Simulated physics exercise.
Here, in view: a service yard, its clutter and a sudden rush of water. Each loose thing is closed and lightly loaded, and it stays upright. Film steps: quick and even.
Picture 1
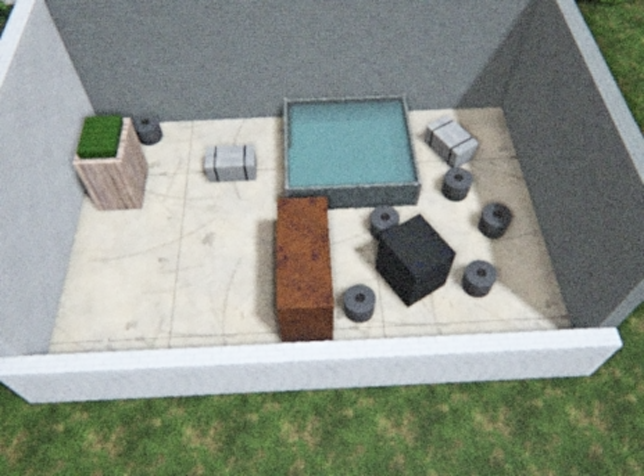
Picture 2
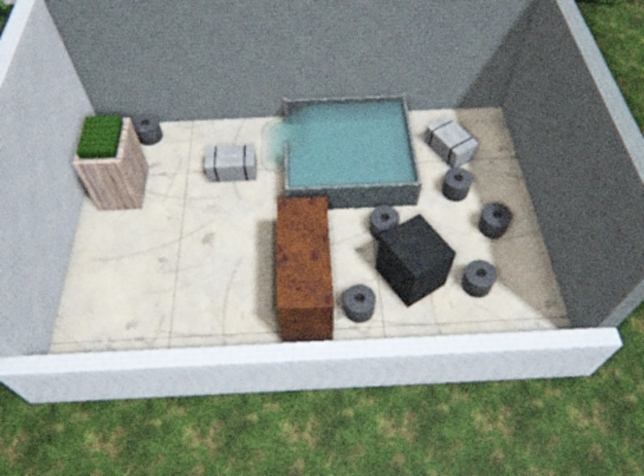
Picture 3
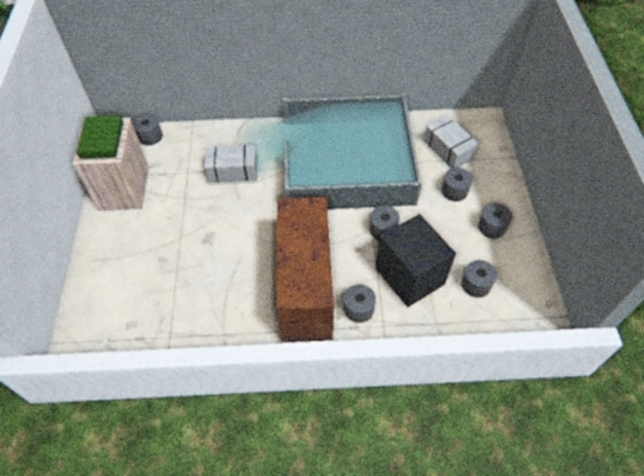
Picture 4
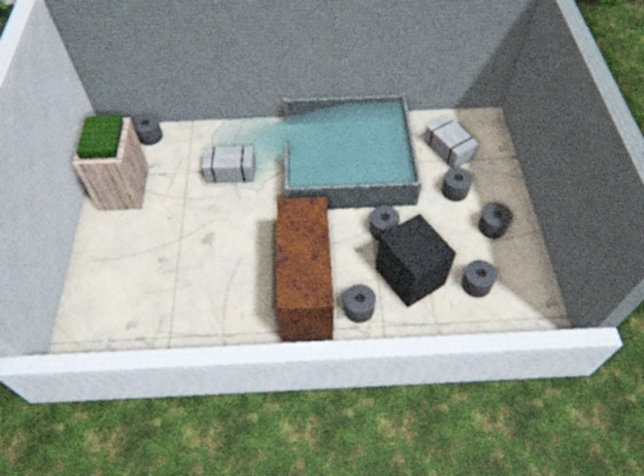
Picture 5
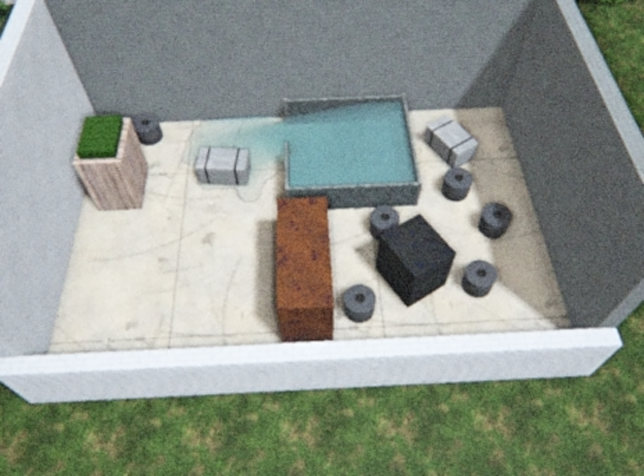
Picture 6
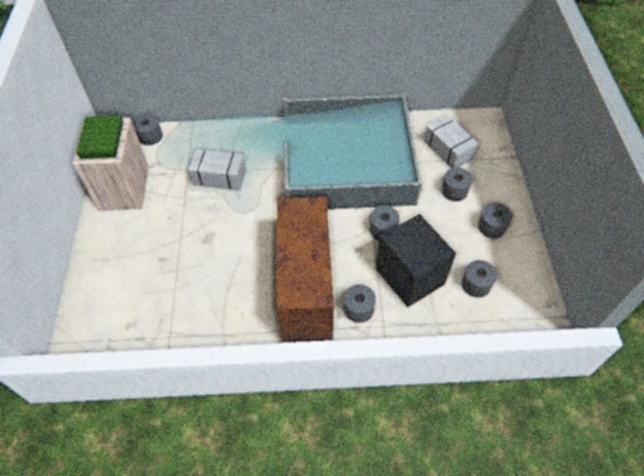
A walled yard with a pale, cracked floor and grass outside is seen from high above its low white front wall. A teal pool stands at the back, with a grass-topped block at left, a rusty brown block and black cube nearer, two strapped grey boxes, and scattered dark cylinders. Water pours from the pool's left side and spreads leftward, then the left grey box shifts slightly left, turning a little, while the camera stays still.
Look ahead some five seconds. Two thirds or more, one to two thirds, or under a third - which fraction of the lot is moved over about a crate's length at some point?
Band-wise it's the bottom band, under a third.
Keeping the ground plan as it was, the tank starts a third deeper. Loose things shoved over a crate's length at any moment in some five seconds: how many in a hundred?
About 20 %.
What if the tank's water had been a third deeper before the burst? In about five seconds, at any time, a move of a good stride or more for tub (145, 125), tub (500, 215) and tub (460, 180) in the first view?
Object 1: Passed the mark. Object 2: Stayed below the mark. Object 3: Stayed below the mark.
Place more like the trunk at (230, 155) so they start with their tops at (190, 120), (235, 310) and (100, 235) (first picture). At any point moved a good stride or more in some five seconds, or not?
Shoved clear, stays put, shoved clear.
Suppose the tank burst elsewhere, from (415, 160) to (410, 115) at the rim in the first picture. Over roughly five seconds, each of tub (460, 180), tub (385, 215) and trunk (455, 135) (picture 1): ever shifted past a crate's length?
Same order as named: Sent that far; not sent that far; sent that far.
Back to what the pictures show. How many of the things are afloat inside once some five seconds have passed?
I count 2.
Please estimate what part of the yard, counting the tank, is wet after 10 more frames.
About 35 percent.
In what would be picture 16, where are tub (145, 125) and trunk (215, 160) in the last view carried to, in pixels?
(102, 130) and (161, 221), roughly.
A moment on, 1 of 8 are well off their spots; 0 afloat.
Next, 2 of 8 are well off their spots; 1 afloat.
Later, 2 of 8 are well off their spots; 1 afloat.
In the end, 2 of 8 are well off their spots, and 2 have been at some point; 2 afloat.
